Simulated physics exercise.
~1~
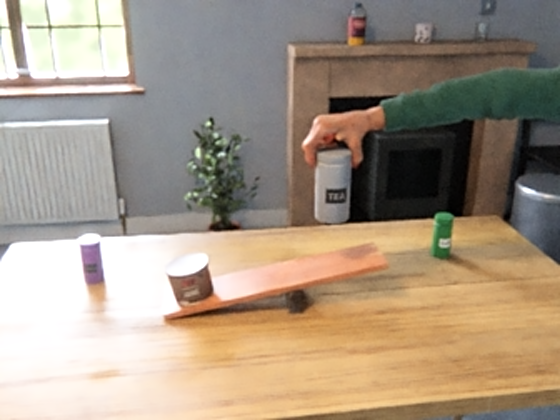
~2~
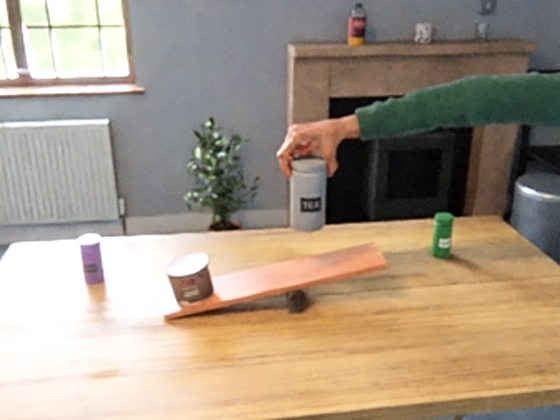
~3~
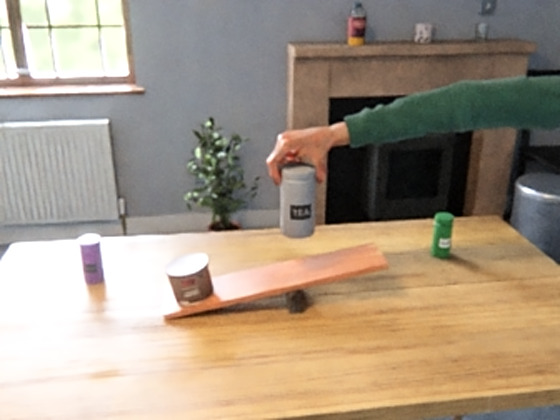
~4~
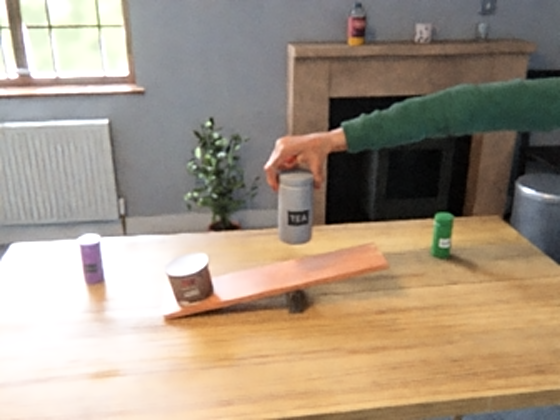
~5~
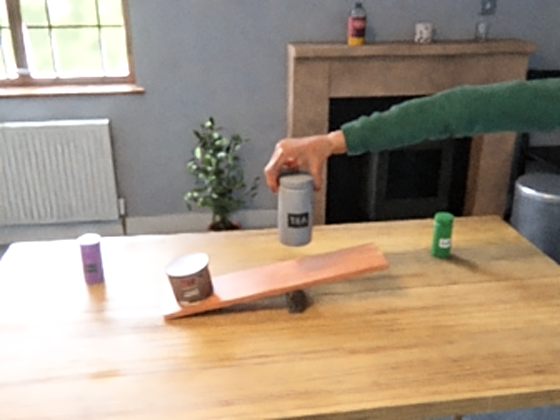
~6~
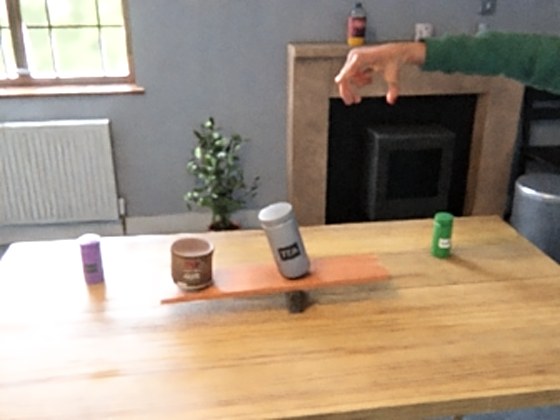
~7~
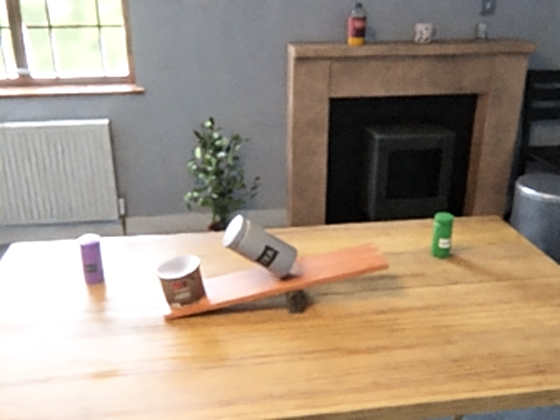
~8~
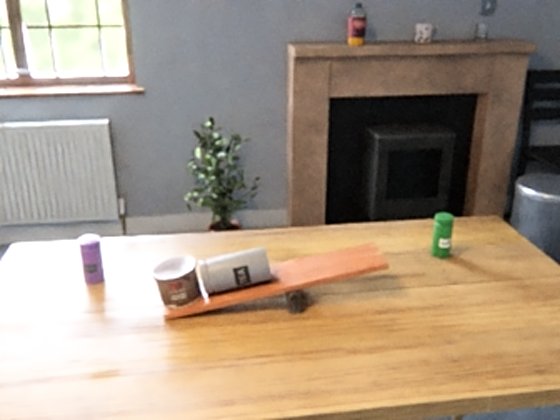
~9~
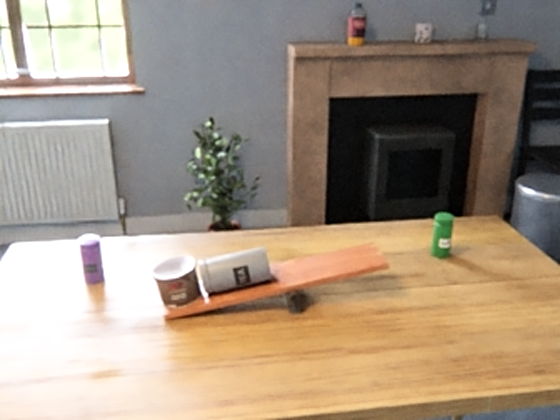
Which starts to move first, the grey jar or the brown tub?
The grey jar moves first, carried left by the hand while the brown tub is still. The tub only shifts later, once the jar has been let go onto the plank.
